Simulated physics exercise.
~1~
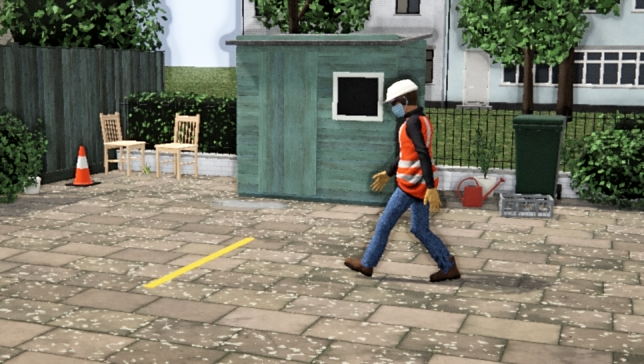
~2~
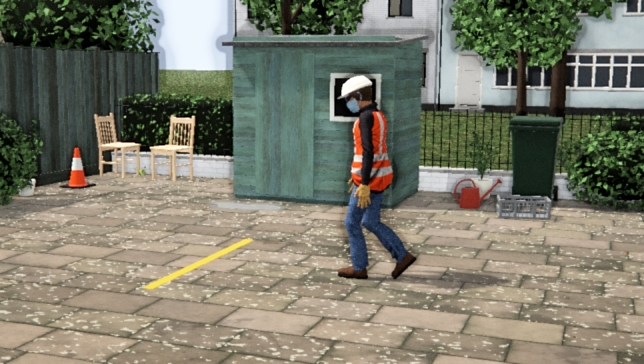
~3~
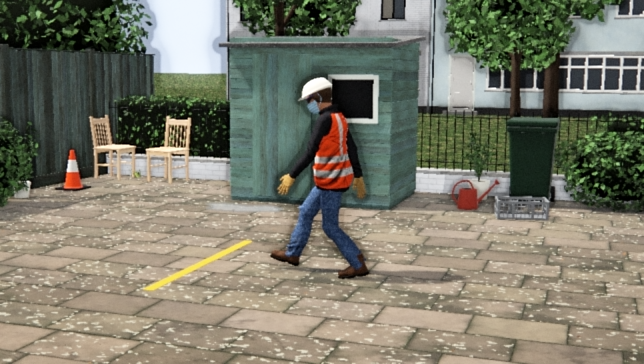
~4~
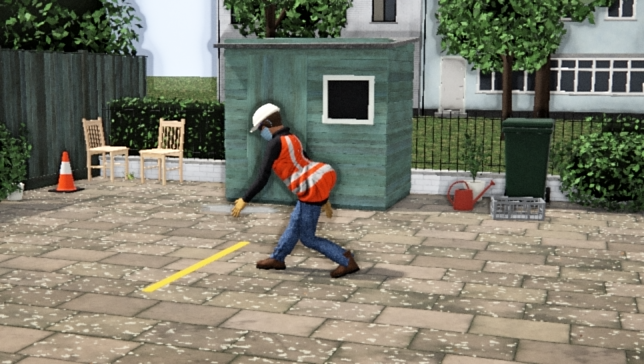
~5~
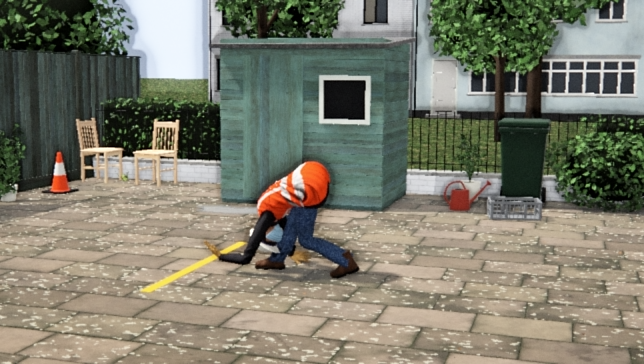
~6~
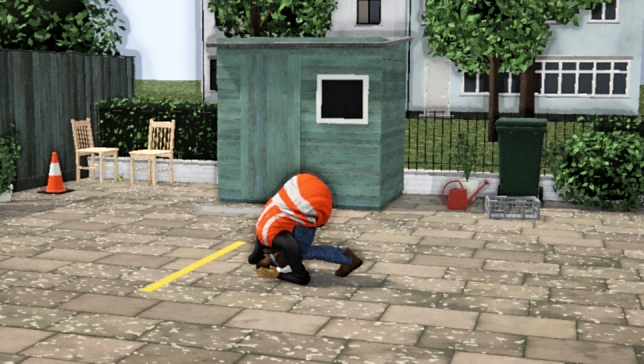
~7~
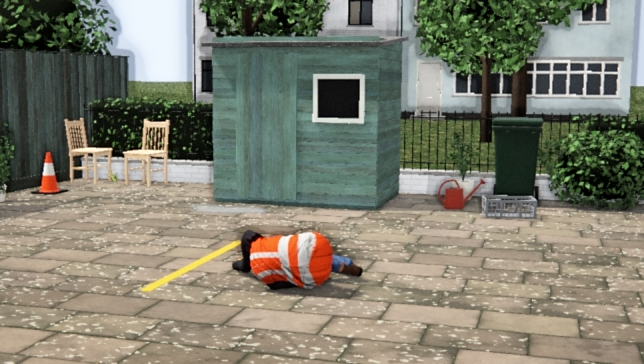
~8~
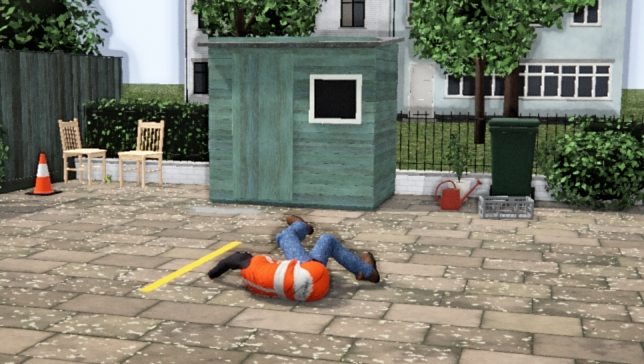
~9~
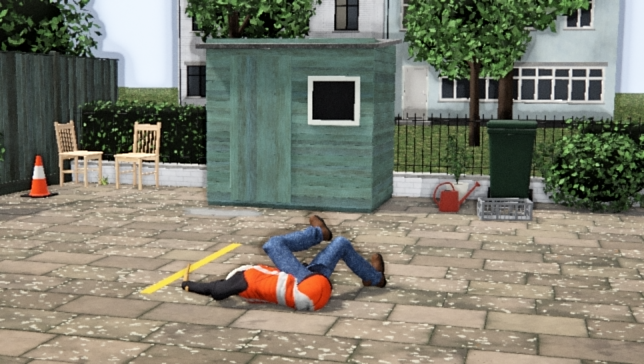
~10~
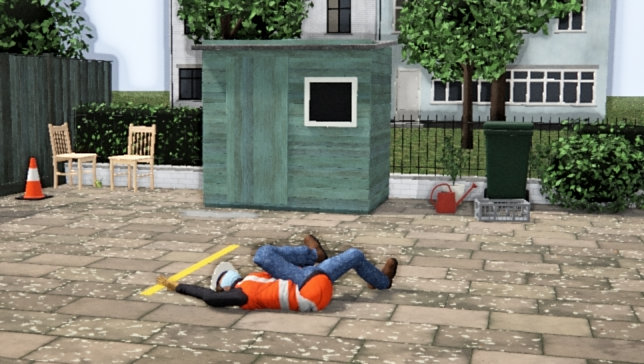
On a paved yard with a green shed, two wooden chairs, a traffic cone and a dark green bin, a person in a white helmet, face mask, orange vest and gloves walks left toward a yellow strip on the ground. Near the strip, the person bends forward at the waist, arms reaching down. The body folds until the hands meet the paving, then crumples onto the knees and drops low. It rolls over onto its back, legs bent and feet swinging up behind. The person ends lying beside the strip, knees bent, with the helmeted head just short of it.
